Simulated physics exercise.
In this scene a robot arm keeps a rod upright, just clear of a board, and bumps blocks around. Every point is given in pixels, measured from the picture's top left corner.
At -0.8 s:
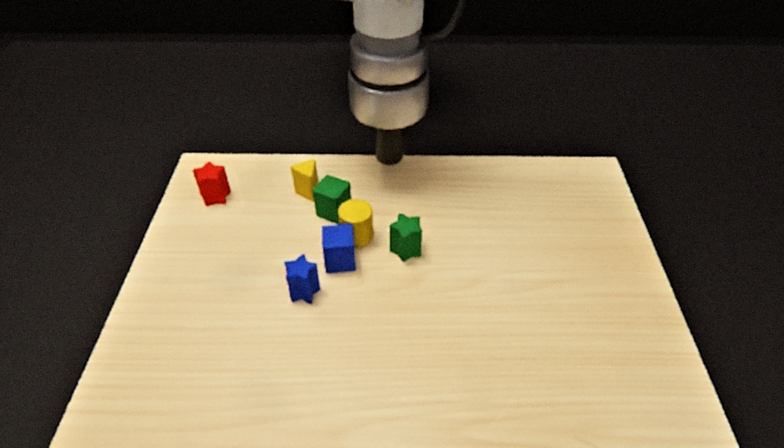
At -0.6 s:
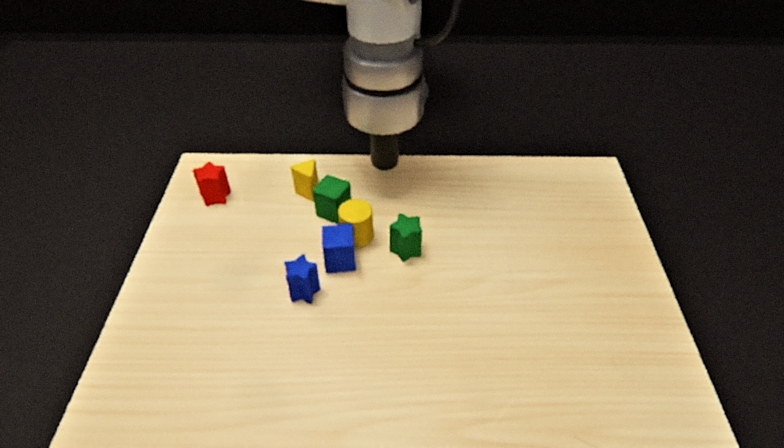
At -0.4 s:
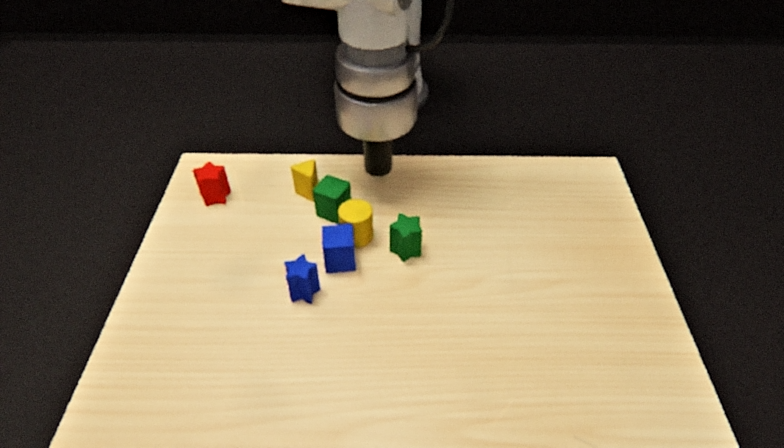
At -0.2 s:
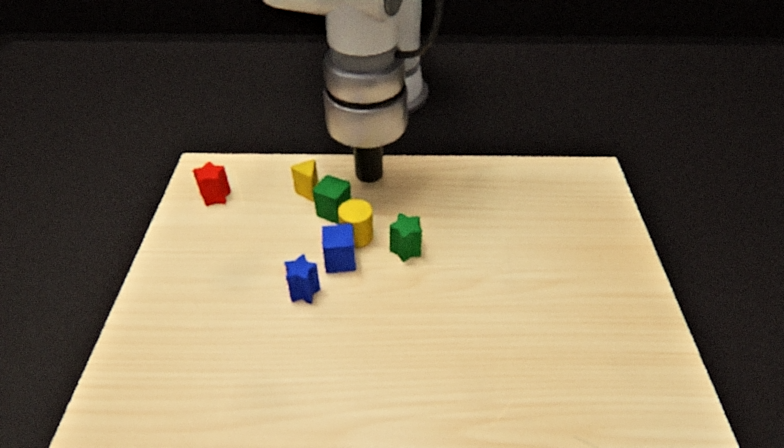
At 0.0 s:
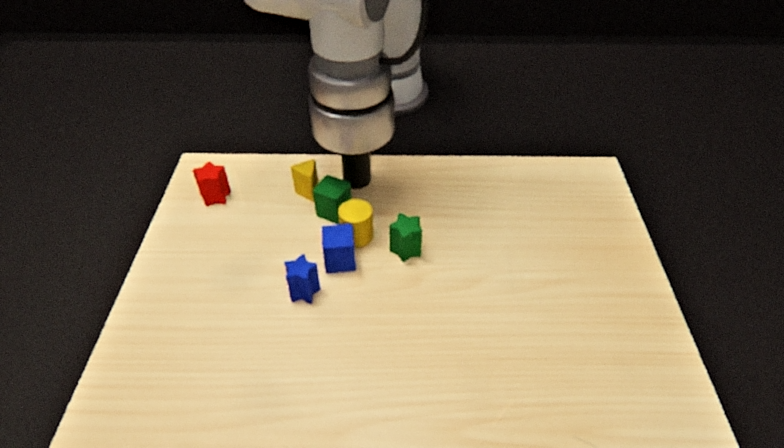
A robot arm moves left and slightly down above still colored blocks on a wooden board.
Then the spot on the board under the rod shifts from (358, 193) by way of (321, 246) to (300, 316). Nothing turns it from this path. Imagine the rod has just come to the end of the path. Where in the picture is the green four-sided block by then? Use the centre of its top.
I predict (288, 213).
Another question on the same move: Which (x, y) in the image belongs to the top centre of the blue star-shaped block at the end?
At (281, 322).
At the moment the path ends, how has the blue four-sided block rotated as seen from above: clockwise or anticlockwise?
From overhead, the rotation is counterclockwise.
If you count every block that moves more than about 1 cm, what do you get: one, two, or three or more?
Looking at the path, I think three or more of the blocks end up more than 1 cm away.
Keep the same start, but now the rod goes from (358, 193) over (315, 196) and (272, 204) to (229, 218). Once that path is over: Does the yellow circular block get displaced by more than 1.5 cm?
The answer is no.
On the path given first. One third of the way, rod at (330, 214); green four-sided block at (298, 208), turned 55° clockwise.
Two thirds of the way, rod at (309, 255); green four-sided block at (288, 213), turned 75° clockwise; blue four-sided block at (339, 248), turned 60° anticlockwise; yellow circular block at (356, 212).
At the end, rod at (297, 304); blue star-shaped block at (281, 322), turned 10° clockwise; green four-sided block at (288, 213), turned 75° clockwise; blue four-sided block at (340, 250), turned 70° anticlockwise; yellow circular block at (356, 212).
